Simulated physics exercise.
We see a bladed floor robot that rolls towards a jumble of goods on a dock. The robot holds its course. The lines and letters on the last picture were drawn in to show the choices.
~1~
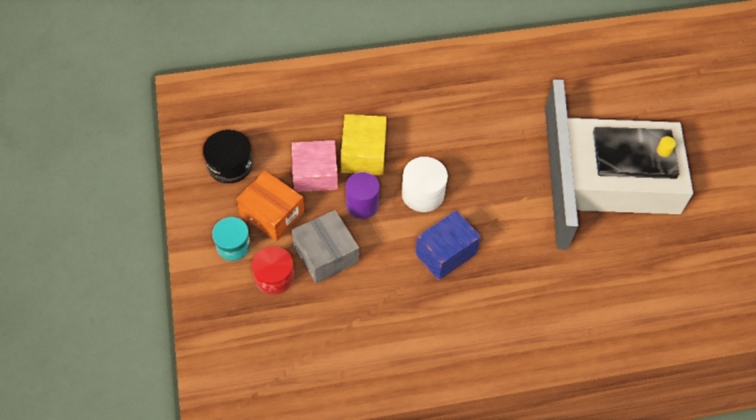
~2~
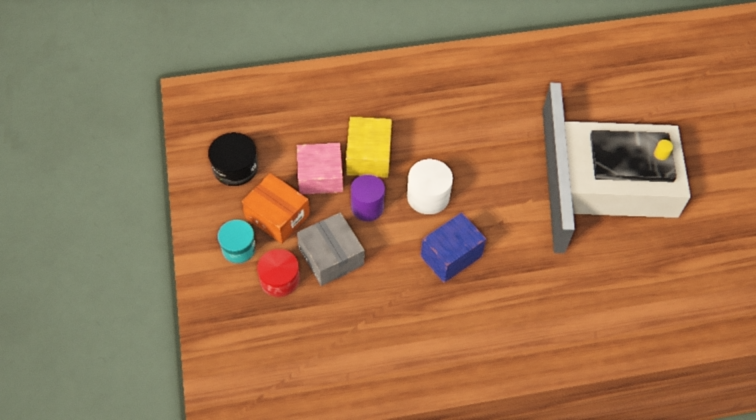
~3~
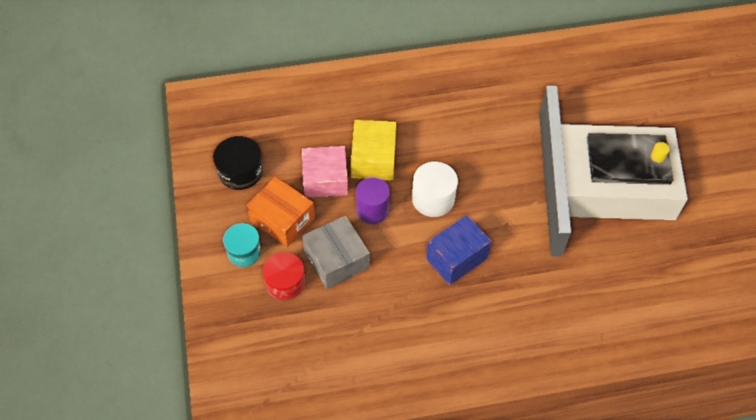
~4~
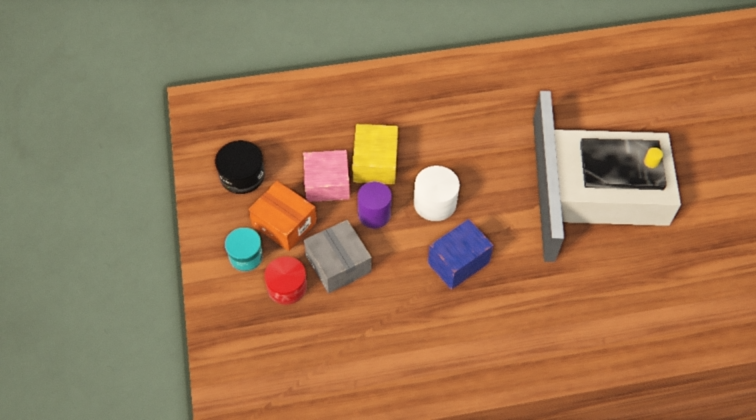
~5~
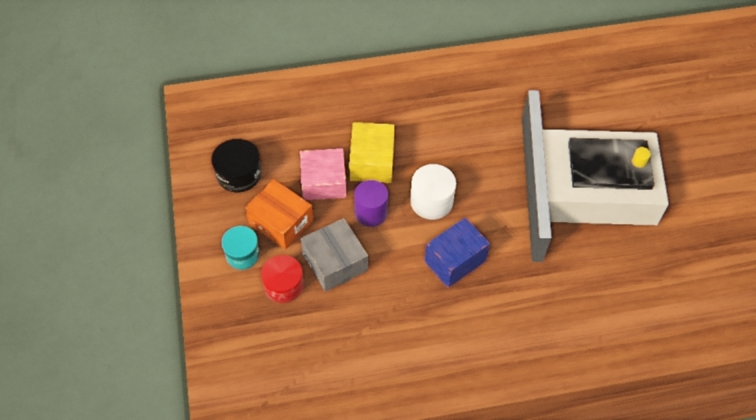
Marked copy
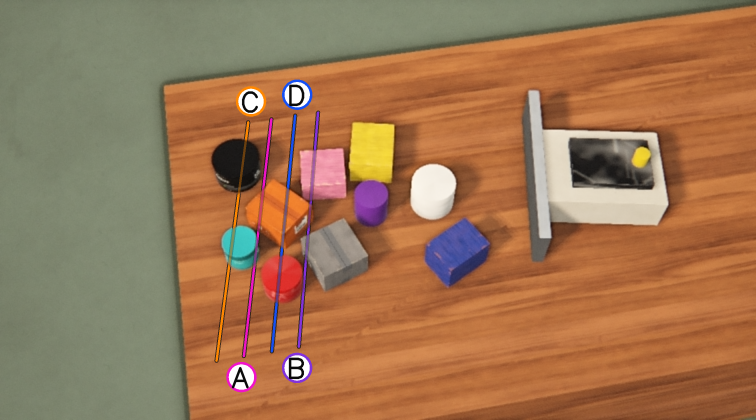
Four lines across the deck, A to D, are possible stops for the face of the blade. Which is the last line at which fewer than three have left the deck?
D is the last line within the limit.
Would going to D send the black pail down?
No.
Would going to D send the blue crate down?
No.
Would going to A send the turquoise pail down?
Yes.
On the marked copy, A at (259, 228); B at (309, 221); C at (234, 232); D at (284, 224).
With D. Early on, robot (516, 175); blue crate (413, 251); white canister (421, 193).
Further on, robot (424, 189); red canister (226, 284); turquoise pail (233, 249).
At the end, robot (353, 200); red canister over the edge; turquoise pail over the edge; two fallen.
As for the rest, A drops four; B is within the limit but short; C drops six.
